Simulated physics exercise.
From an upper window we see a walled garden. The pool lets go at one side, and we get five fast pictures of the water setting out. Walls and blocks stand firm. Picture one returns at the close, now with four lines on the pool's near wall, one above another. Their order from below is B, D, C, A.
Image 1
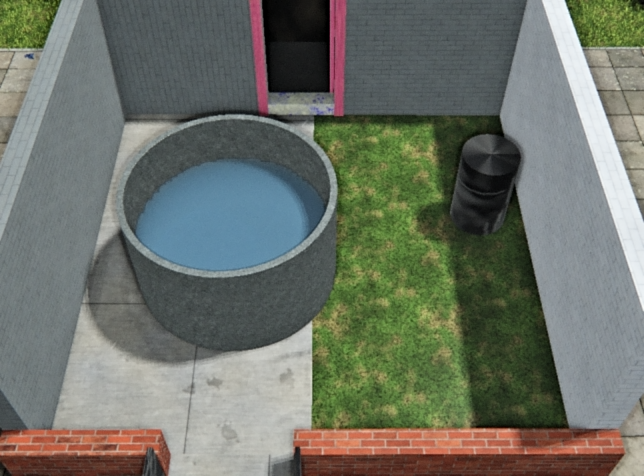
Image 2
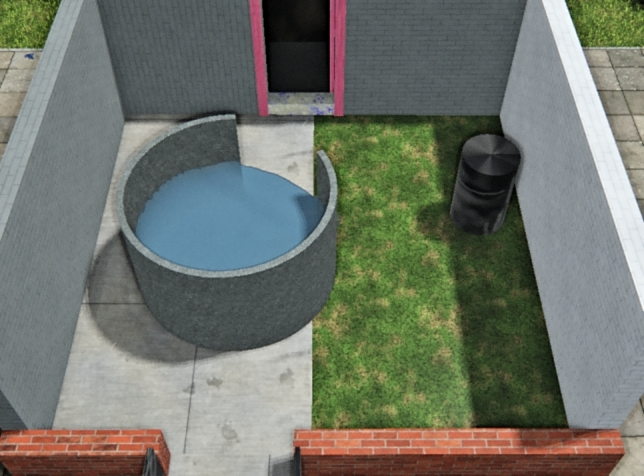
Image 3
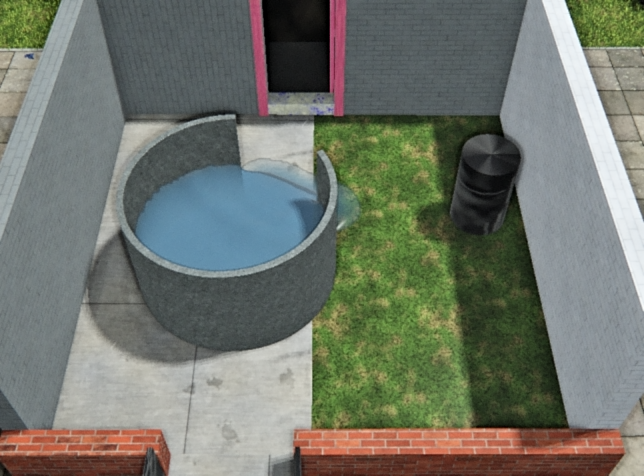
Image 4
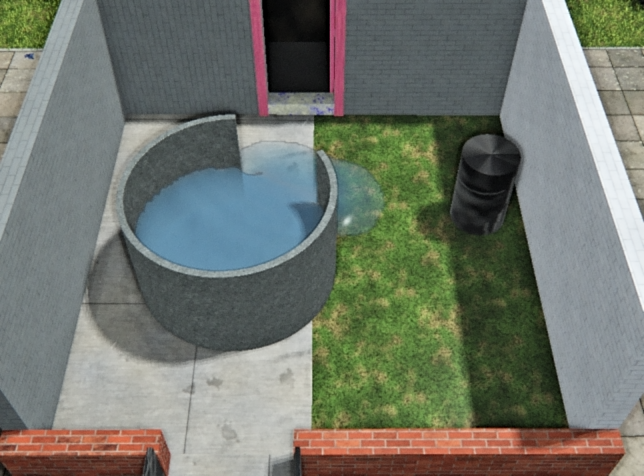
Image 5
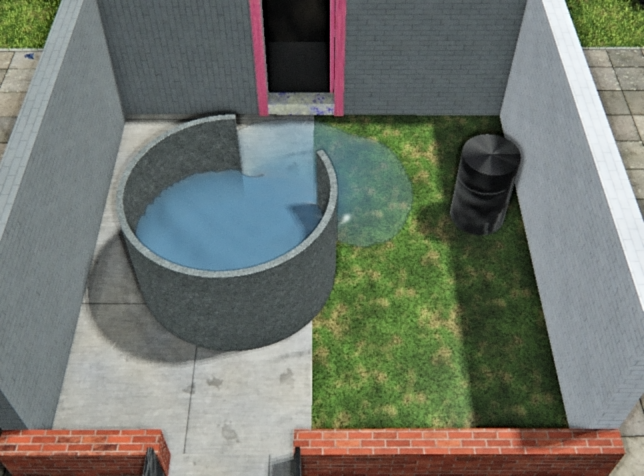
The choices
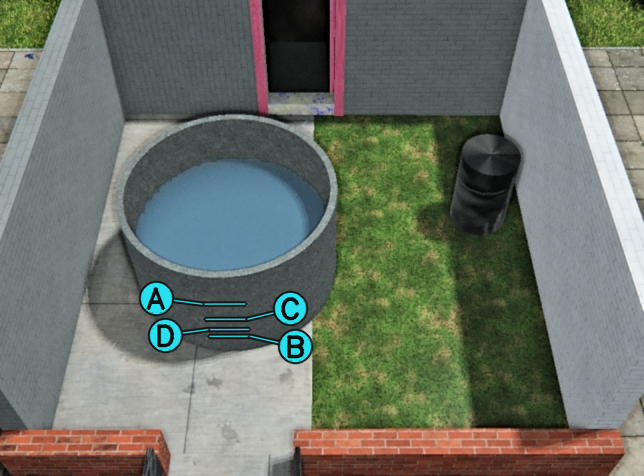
Round stone pool losing a section of its back wall, with clear water spreading through the gap across the walled garden's grass.
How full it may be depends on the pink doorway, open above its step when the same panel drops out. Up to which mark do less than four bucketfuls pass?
It is D.
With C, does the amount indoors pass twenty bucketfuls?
No.
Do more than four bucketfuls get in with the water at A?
Yes, it does.
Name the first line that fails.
It is C.
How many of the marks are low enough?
Two of them.
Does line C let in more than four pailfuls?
Yes, that goes wrong.
In cyan, A at (223, 304); B at (229, 336); C at (226, 319); D at (228, 329); from the bottom up B, D, C, A.
If A is chosen, dozens of bucketfuls pour in.
If B is chosen, nothing gets over.
If C is chosen, about 9 bucketfuls get in.
If D is chosen, a bucket or two gets in.
